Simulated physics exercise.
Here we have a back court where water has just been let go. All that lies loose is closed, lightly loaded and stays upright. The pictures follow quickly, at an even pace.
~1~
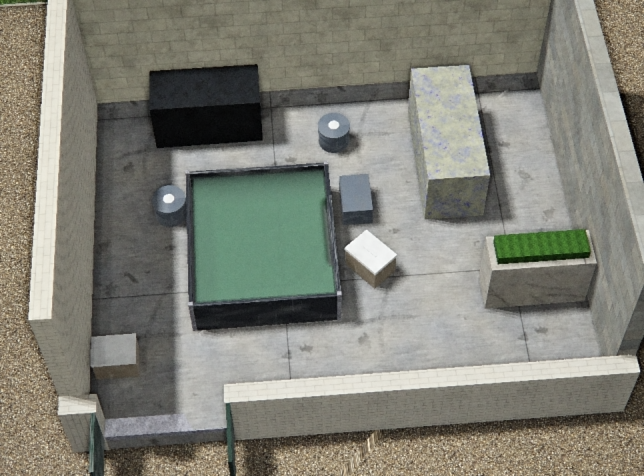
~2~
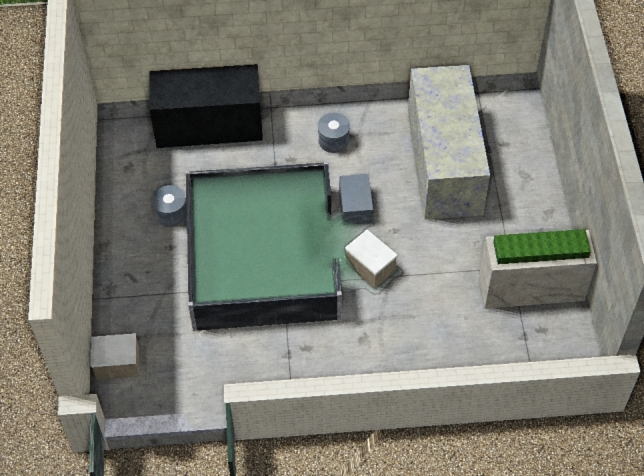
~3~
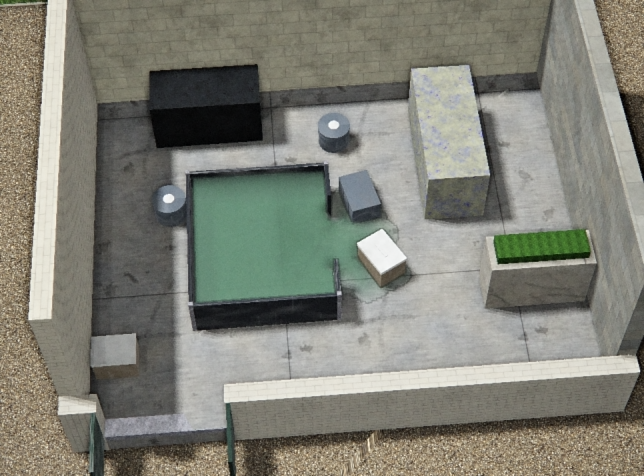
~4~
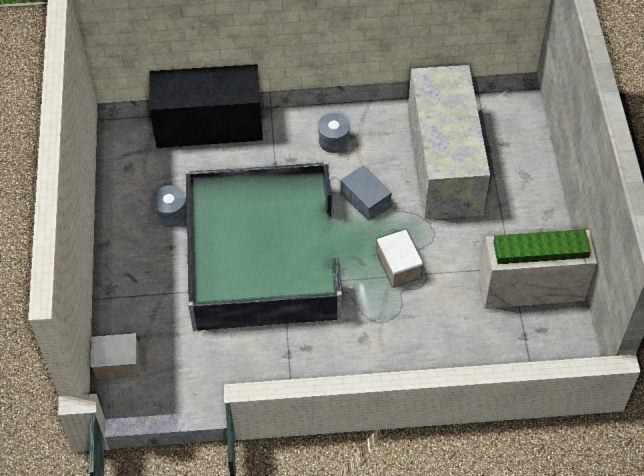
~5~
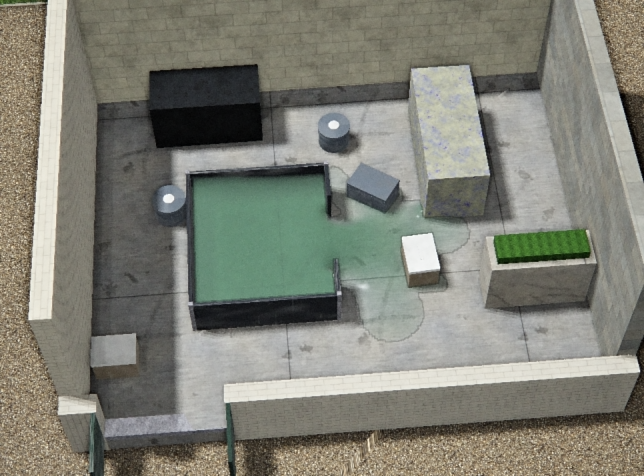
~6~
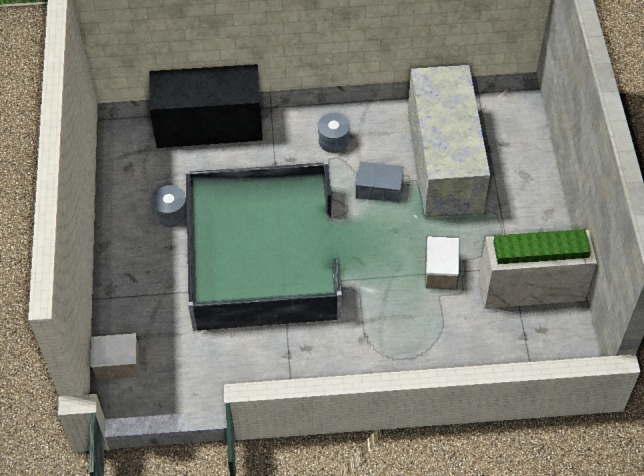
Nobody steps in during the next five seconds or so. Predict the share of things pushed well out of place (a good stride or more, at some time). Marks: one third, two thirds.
Share: One to two thirds.
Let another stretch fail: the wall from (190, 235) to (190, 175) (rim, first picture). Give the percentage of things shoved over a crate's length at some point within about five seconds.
Some 40 per cent.
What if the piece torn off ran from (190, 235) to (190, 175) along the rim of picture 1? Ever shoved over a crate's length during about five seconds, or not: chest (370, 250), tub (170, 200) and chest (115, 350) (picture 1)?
One after the other: Not that far, pushed that far, yes.
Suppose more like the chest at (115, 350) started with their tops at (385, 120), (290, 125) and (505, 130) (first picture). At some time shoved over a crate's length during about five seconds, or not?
One after the other: Moved that far, short of that, pushed that far.
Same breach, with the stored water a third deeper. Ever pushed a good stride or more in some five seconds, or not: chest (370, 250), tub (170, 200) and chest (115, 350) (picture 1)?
As listed: Yes, no, under that.
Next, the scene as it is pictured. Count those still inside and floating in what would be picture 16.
1 of them.
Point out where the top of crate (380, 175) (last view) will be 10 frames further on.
Near (350, 98).
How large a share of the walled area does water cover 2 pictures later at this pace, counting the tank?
Roughly 30 per cent.
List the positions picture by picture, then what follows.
A chest at (371, 251), on the bottom; a crate at (356, 193) rests on the ground; 0 of 5 have shifted, in the first frame.
A chest at (372, 251) rests on the ground; a crate at (356, 193) rests on the ground; 0 of 5 have shifted, in the second frame.
A chest at (382, 251) rests on the ground, close to its start; a crate at (360, 190), on the bottom, close to its start; 2 of 5 have shifted, in the third frame.
A chest at (400, 251) rests on the ground, a stride from its start; a crate at (366, 186), on the bottom, close to its start; 2 of 5 have shifted, in the fourth frame.
A chest at (421, 252) rests on the ground, a stride from its start; a crate at (373, 181) rests on the ground, close to its start; 2 of 5 have shifted, in the fifth frame.
A chest at (443, 255), on the bottom, a stride from its start; a crate at (380, 175) rests on the ground, a stride from its start; 2 of 5 have shifted, in the sixth frame.
A moment on, 2 of 5 are well off their spots; 0 afloat.
Next, 2 of 5 are well off their spots; 1 afloat.
Later, 2 of 5 are well off their spots; 1 afloat.
In the end, 2 of 5 are well off their spots, and 2 have been at some point; 2 afloat.
